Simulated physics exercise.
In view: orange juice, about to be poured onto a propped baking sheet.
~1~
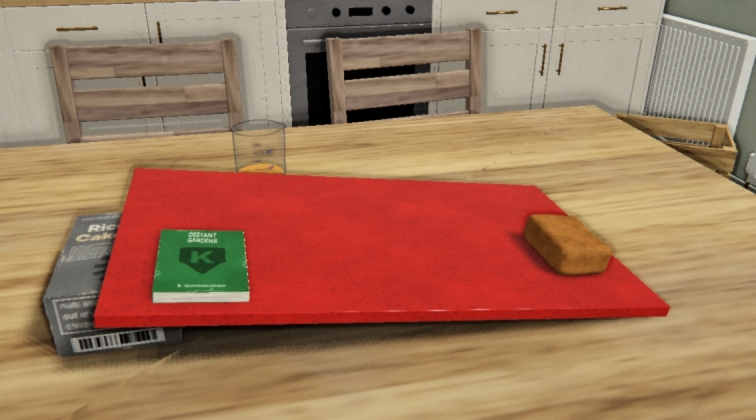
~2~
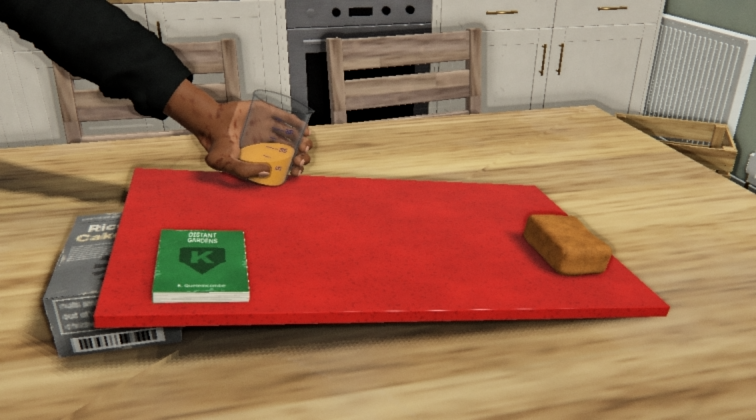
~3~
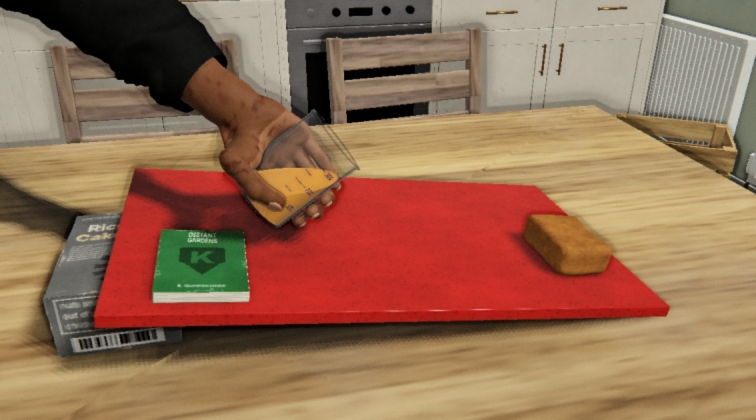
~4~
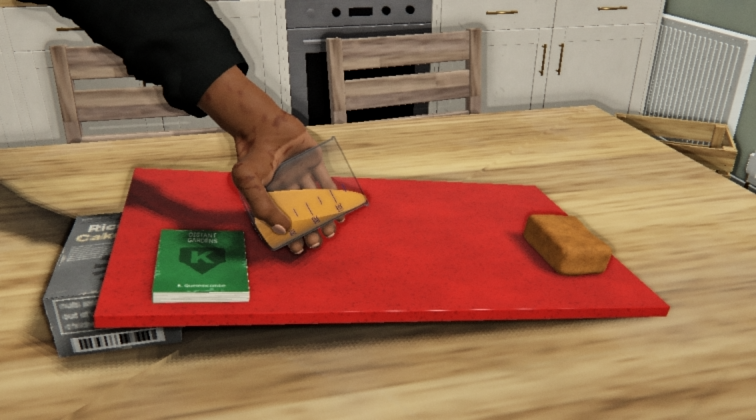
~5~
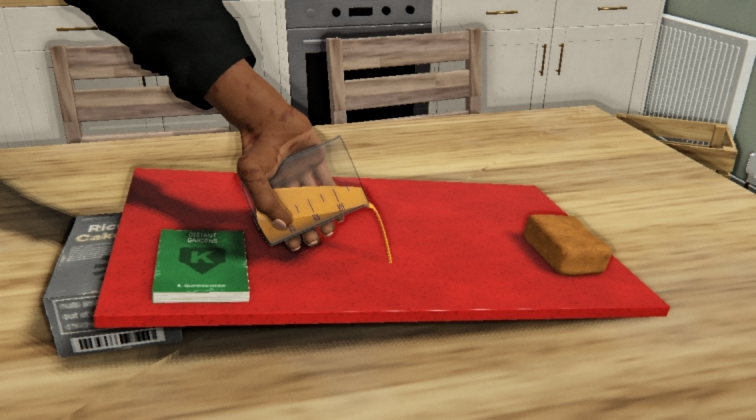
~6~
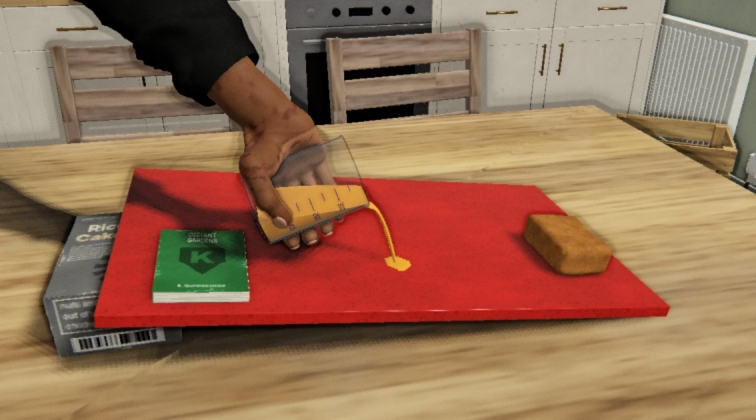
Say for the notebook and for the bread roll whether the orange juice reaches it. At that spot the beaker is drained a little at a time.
Reached or not: Notebook: No; bread roll: Yes.
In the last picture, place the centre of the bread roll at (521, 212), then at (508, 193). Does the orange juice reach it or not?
One: It stays dry. Two: It stays dry.
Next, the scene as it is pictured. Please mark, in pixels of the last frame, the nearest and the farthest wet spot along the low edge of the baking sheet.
From (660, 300) to (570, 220).
Shortly, it runs down to the right; the notebook is still dry; the bread roll is wet along its edge.
Then, it runs down to the right and off the end; the notebook is still dry; the bread roll is wet along its edge.
At the finish, it runs down to the right and off the end; the notebook is still dry; the bread roll is wet along its edge.
